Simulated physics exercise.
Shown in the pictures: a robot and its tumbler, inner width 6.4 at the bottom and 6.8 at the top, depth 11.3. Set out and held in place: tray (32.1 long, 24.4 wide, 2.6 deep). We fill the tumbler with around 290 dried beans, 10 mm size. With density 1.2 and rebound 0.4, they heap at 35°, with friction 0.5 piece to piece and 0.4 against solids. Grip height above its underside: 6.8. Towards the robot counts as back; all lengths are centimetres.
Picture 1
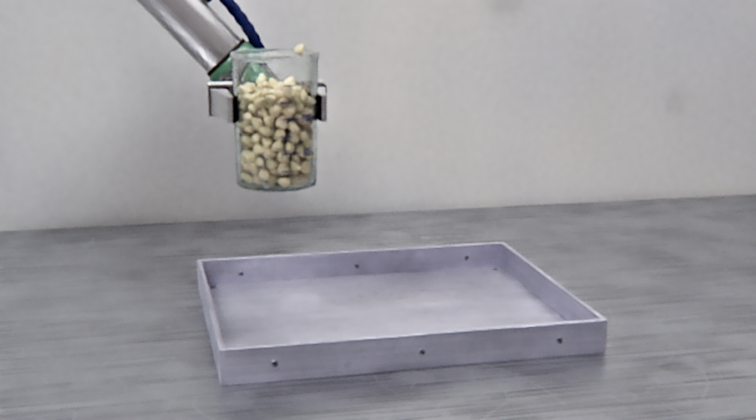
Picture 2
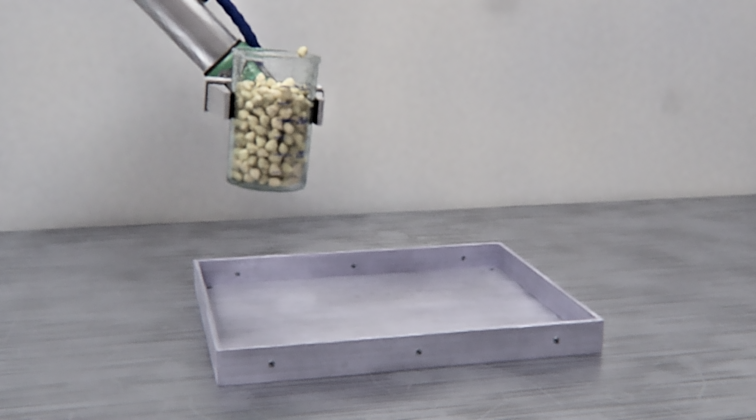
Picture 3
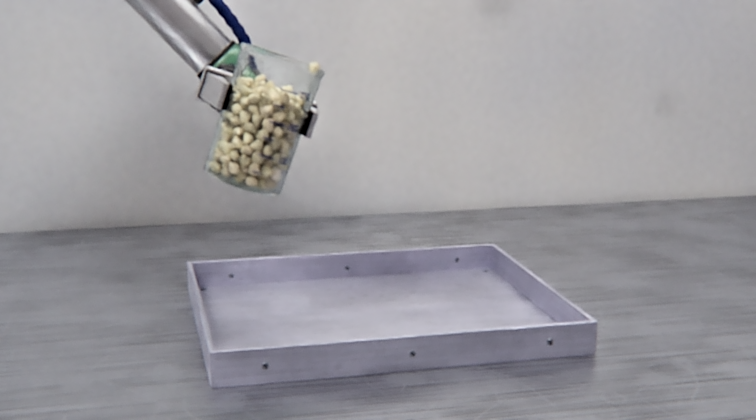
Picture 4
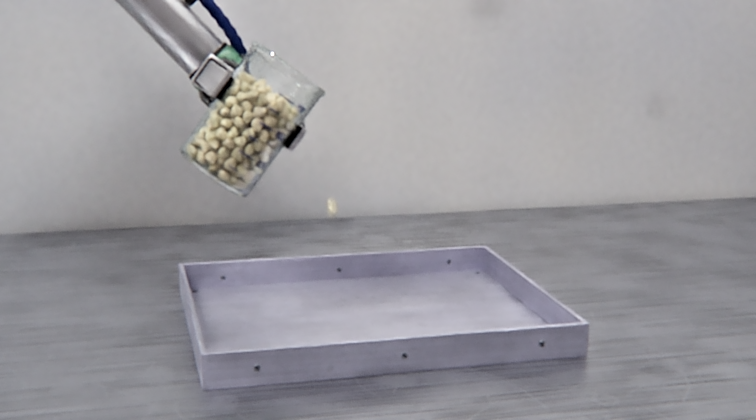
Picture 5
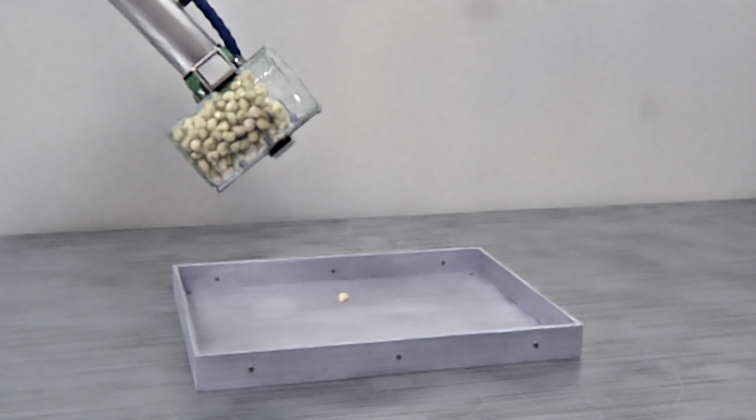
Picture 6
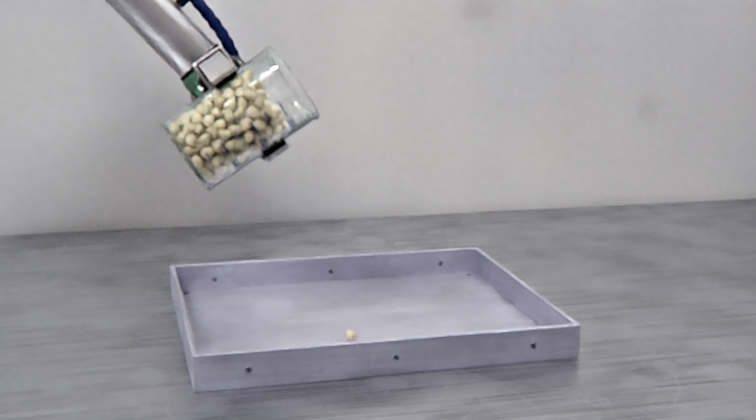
Above a shallow tray on a grey surface, a robot arm tilting a clear tumbler of pale beans, one bean dropping into the tray.
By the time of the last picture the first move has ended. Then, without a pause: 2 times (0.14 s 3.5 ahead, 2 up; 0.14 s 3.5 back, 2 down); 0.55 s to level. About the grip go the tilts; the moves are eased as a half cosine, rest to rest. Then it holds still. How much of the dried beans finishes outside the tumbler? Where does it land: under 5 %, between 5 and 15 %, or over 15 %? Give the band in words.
It falls in the band between 5 and 15 %.
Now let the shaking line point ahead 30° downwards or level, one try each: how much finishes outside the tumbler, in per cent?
I'd say close to 0 percent for the first and close to 5 percent for the second.
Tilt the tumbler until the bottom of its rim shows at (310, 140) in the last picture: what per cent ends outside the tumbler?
Around 40 in a hundred.
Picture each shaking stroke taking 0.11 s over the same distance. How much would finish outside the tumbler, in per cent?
Roughly 20 in a hundred.
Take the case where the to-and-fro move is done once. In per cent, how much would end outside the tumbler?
Then about 5 per cent.
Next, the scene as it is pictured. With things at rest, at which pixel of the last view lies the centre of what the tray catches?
(376, 316).
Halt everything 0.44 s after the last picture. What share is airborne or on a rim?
I'd put it near 1 per cent.
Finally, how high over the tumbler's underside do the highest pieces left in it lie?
About 10.5 cm.
Then, 0.44 s on, tilted 56° forward, highest piece 23 above the table; 274 in the tumbler, 13 in the tray, 2 in flight or on a rim.
Then, 0.89 s on, tilted 20° forward, highest piece 24 above the table; 266 in the tumbler, 23 in the tray.
Then, 1.31 s on, level, highest piece 23 above the table; 266 in the tumbler, 23 in the tray.
Then, 2.36 s on, level, highest piece 23 above the table; 266 in the tumbler, 23 in the tray.
In the end, 266 in the tumbler, 23 in the tray. That is 8 % outside the tumbler.
